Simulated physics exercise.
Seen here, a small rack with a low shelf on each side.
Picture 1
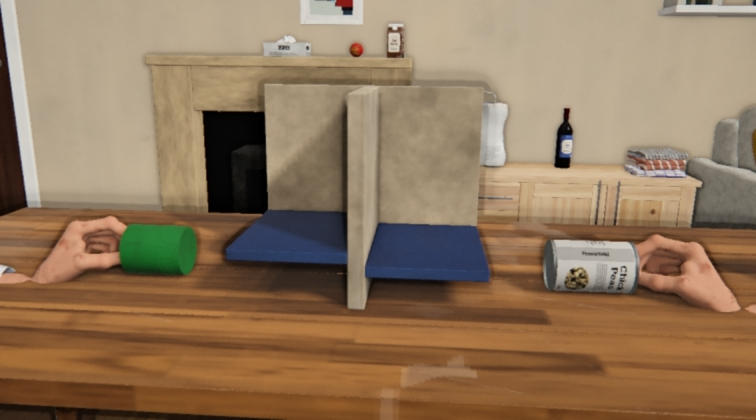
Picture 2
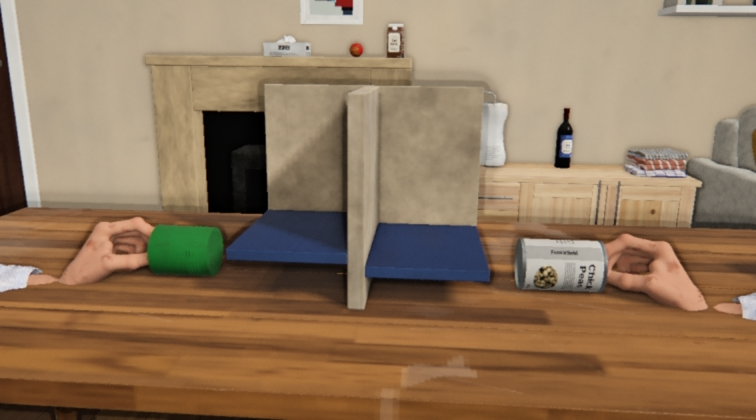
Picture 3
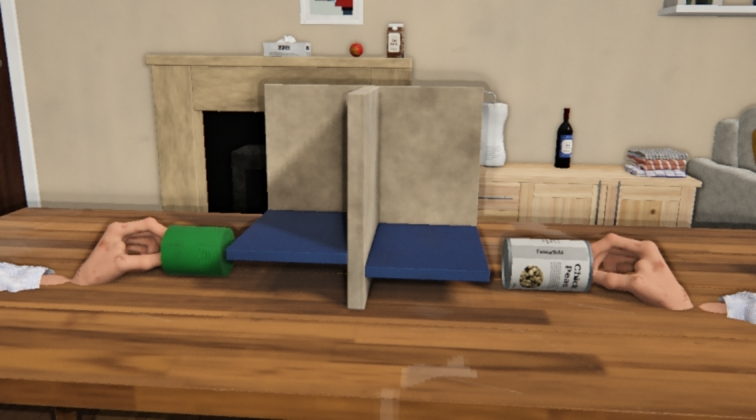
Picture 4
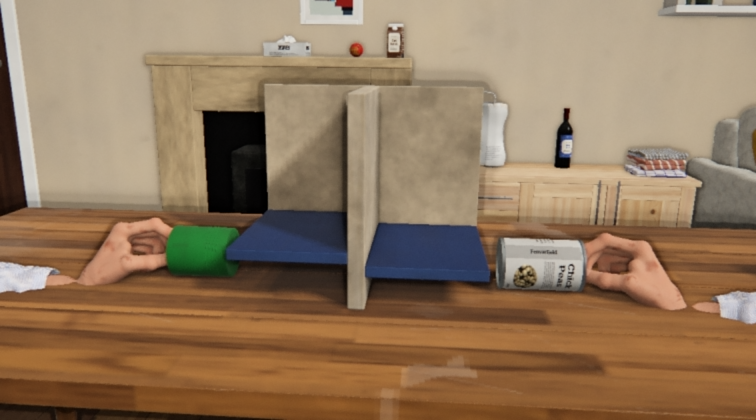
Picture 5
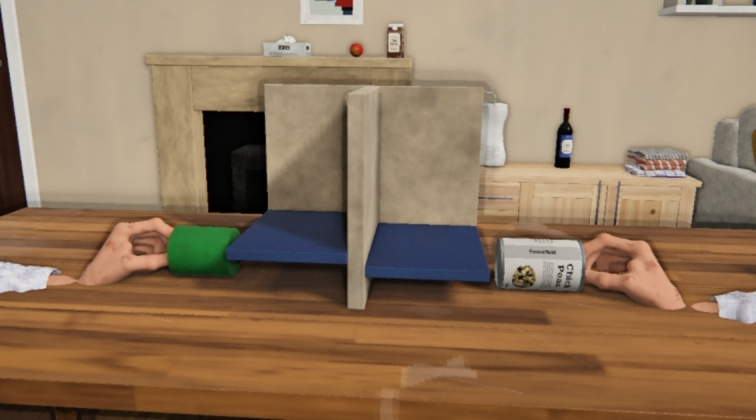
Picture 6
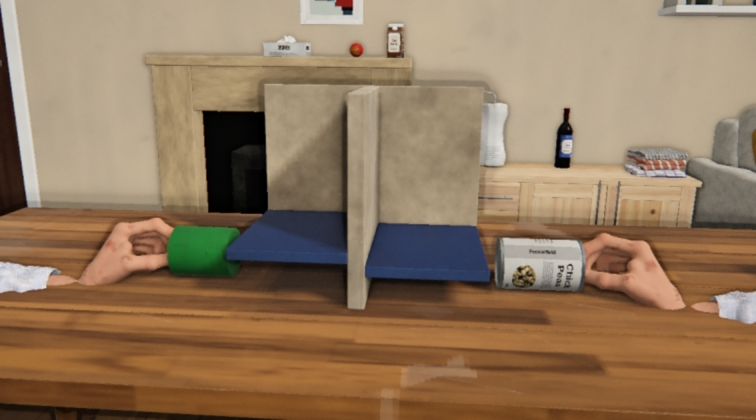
Two hands slide a green cylinder and a white tin inward toward a small rack.
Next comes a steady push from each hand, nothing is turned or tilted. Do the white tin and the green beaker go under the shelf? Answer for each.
The white tin catches on the edge and the green beaker catches on the edge.
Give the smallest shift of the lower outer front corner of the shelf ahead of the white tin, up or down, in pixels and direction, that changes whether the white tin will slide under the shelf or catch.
Roughly 20 pixels up.
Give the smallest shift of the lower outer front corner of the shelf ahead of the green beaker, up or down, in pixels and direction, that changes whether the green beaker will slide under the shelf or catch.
Roughly 12 pixels up.
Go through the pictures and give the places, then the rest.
Hands sliding the things forward; white tin (589, 266); green beaker (160, 250); shelf (365, 188), in the first picture.
Hands sliding the things forward; green beaker (187, 251); shelf (365, 188), in the second picture.
Hands sliding the things forward; white tin (545, 265); shelf (365, 188), in the third picture.
Hands sliding the things forward; green beaker (205, 251); shelf (365, 188), in the fourth picture.
Hands sliding the things forward; white tin (538, 264); shelf (365, 188), in the fifth picture.
Hands sliding the things forward; white tin (538, 264); green beaker (206, 252); shelf (365, 188), in the sixth picture.
Then, 0.22 s on from there, white tin sliding up to the opening near (526, 264); green beaker sliding up to the opening near (215, 252).
In the end, the white tin is too tall, near (522, 264); the green beaker is too tall, near (221, 252).
